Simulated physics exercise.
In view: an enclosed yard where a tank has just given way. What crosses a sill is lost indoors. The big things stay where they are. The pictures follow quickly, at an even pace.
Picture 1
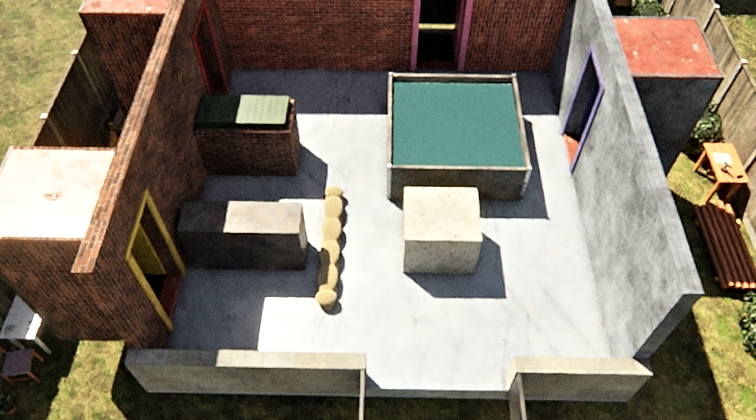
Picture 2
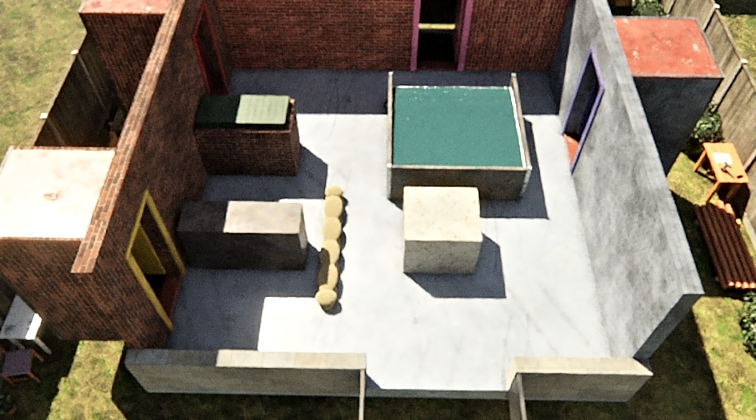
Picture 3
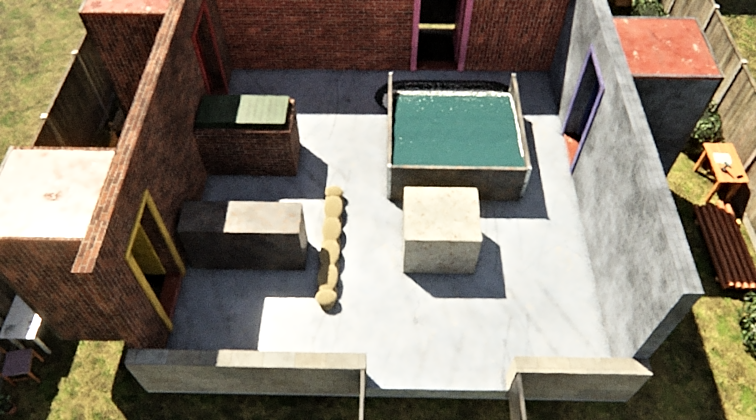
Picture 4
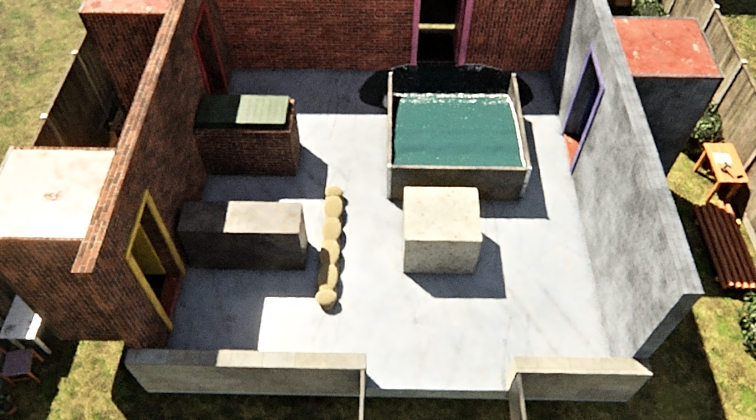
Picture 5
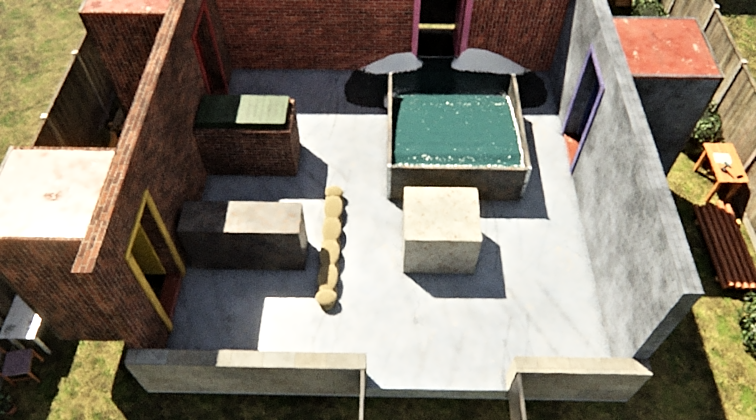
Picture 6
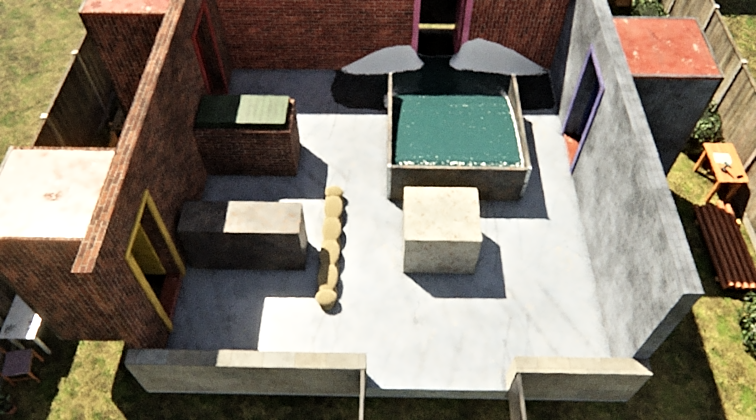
In a walled yard with brick and grey sides, an open tank of green water stands full and still among blocks and a brick counter. Its far side opens and the surface ripples and drops, then dark water pours out behind it, spreading left and right along the back wall.
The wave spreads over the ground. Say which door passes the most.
The pink door.
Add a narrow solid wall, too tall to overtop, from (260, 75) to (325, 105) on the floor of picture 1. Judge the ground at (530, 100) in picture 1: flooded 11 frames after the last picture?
At that place: Awash.
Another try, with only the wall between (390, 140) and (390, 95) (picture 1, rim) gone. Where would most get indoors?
Most goes in at the red door.
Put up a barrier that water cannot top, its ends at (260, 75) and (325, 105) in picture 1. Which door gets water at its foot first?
First comes the pink door.
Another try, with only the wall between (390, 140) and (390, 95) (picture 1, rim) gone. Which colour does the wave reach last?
I say the door marked blue.
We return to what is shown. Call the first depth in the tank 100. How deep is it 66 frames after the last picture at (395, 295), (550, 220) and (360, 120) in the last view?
Roughly 10, 4 and 10 per cent, in turn.
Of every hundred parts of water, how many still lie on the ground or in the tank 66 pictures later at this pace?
I make it 66 per cent.
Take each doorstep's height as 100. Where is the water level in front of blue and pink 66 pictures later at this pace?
Near 50 and 200 in a hundred.
A moment on, water covers 20 % of the floor; blue door not reached, pink door a lot in, yellow door not reached, red door not reached.
Next, water covers 35 % of the floor; blue door wet at the sill, nothing in, pink door a lot in, yellow door not reached, red door wet at the sill, nothing in.
Then, water covers 50 % of the floor; blue door a trickle in, pink door a lot in, yellow door not reached, red door a trickle in.
Later, water covers 65 % of the floor; blue door a trickle in, pink door a lot in, yellow door not reached, red door some in.
In the end, water covers 85 % of the floor; blue door a trickle in, pink door a lot in, yellow door wet at the sill, nothing in, red door some in; the pink door has let in the most.
